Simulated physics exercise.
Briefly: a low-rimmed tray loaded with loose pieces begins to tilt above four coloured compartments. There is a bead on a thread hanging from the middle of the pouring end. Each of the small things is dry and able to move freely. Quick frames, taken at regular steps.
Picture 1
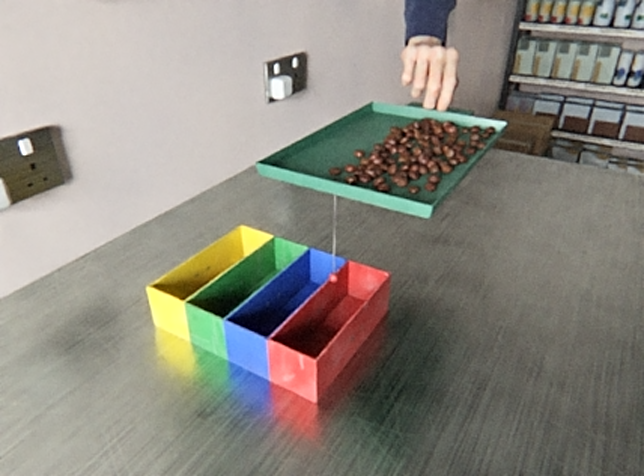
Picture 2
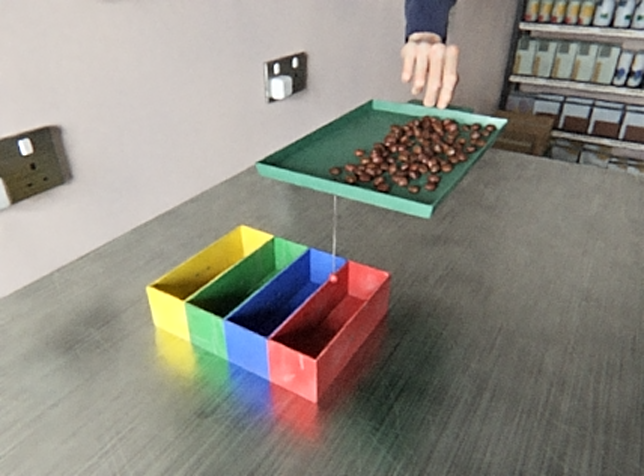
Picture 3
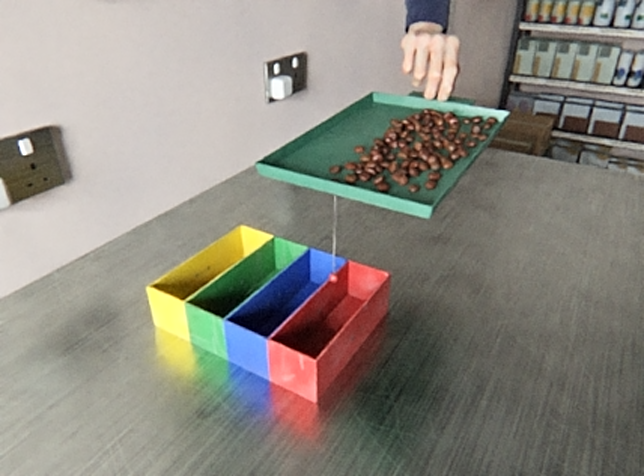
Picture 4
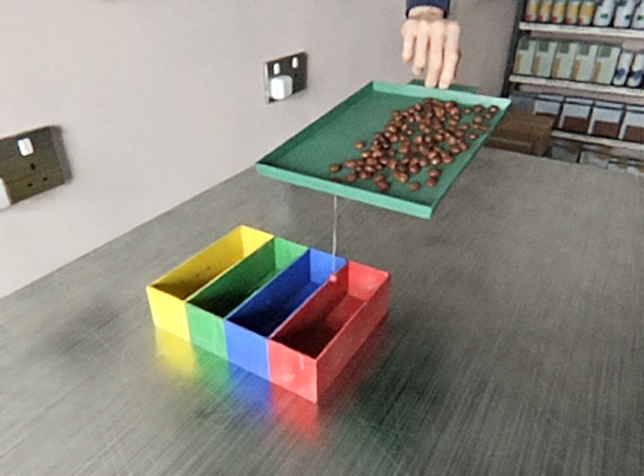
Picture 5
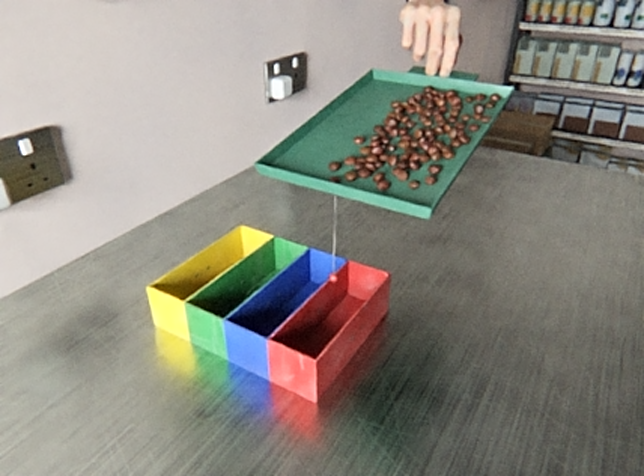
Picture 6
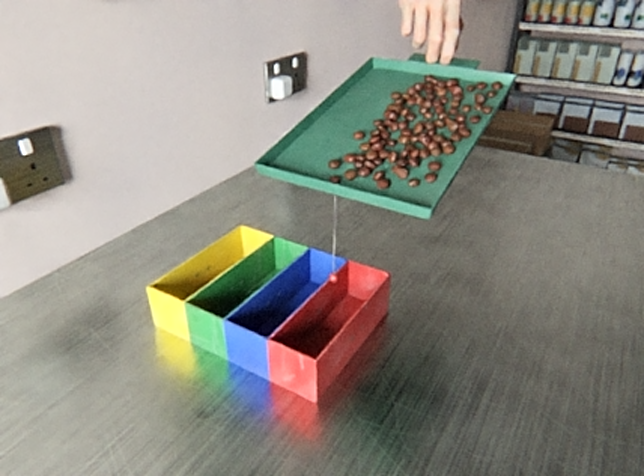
A green low-rimmed tray of loose brown pieces starts out level, then tilts slightly as a hand at its far edge raises that end, while the near end stays in place with a bead hanging on a thread. Below sit yellow, green, blue and red compartments, left to right, on a grey brushed tabletop. The camera looks down steadily, with wall sockets left and stocked shelves right.
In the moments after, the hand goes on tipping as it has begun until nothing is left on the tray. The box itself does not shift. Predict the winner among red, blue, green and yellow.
I would say red.
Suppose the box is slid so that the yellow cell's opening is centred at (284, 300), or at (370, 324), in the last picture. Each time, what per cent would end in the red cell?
Roughly 0 per cent, then roughly 0 per cent.
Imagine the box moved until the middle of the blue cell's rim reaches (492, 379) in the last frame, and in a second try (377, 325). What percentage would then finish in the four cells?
Try 1: Some 40 %; try 2: Some 100 %.
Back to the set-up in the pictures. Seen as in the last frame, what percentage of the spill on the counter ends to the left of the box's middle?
Share on the left: Near 10 %.
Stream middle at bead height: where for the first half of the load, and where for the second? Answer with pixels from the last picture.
Earlier portion about (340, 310); later portion about (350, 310).
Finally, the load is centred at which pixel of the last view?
Around (329, 366).
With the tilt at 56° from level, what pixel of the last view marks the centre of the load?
Roughly at (371, 174).
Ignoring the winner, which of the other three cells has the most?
Ranked number two: Blue.
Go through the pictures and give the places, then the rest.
The first frame shows corners of the pouring end at (260, 162) and (430, 204), level; middle of the load at (421, 151), flat chocolate drops; bead on its thread at (334, 277); yellow cell at (168, 310); green cell at (206, 327); blue cell at (247, 346); red cell at (292, 367).
The second frame shows corners of the pouring end at (259, 162) and (430, 204), level; middle of the load at (421, 149).
The third frame shows corners of the pouring end at (259, 162) and (430, 205), tipped barely, level across its low end; middle of the load at (421, 145).
The fourth frame shows corners of the pouring end at (259, 162) and (430, 205), tipped a little, level across its low end; middle of the load at (422, 138).
The fifth frame shows corners of the pouring end at (258, 162) and (429, 206), tipped a little, level across its low end; middle of the load at (422, 132).
The sixth frame shows corners of the pouring end at (258, 163) and (429, 207), tipped a little, level across its low end; middle of the load at (422, 125); yellow cell at (168, 310); green cell at (206, 327); blue cell at (247, 346); red cell at (292, 367).
Soon after the last picture, tray tipped steeply; nearly all on the tray; a stray few falling or outside the box.
A little later, tray tipped right over; about half on the tray; about a quarter in the red cell; a stray few in the blue cell; a stray few in the green cell; about a quarter falling or outside the box.
Later still, tray tipped past a quarter turn; about a third in the red cell; a small part in the blue cell; a stray few in the green cell; about half falling or outside the box.
At rest, tray tipped past a quarter turn; about a third in the red cell; a small part in the blue cell; a stray few in the green cell; none in the yellow cell; about half outside the box.
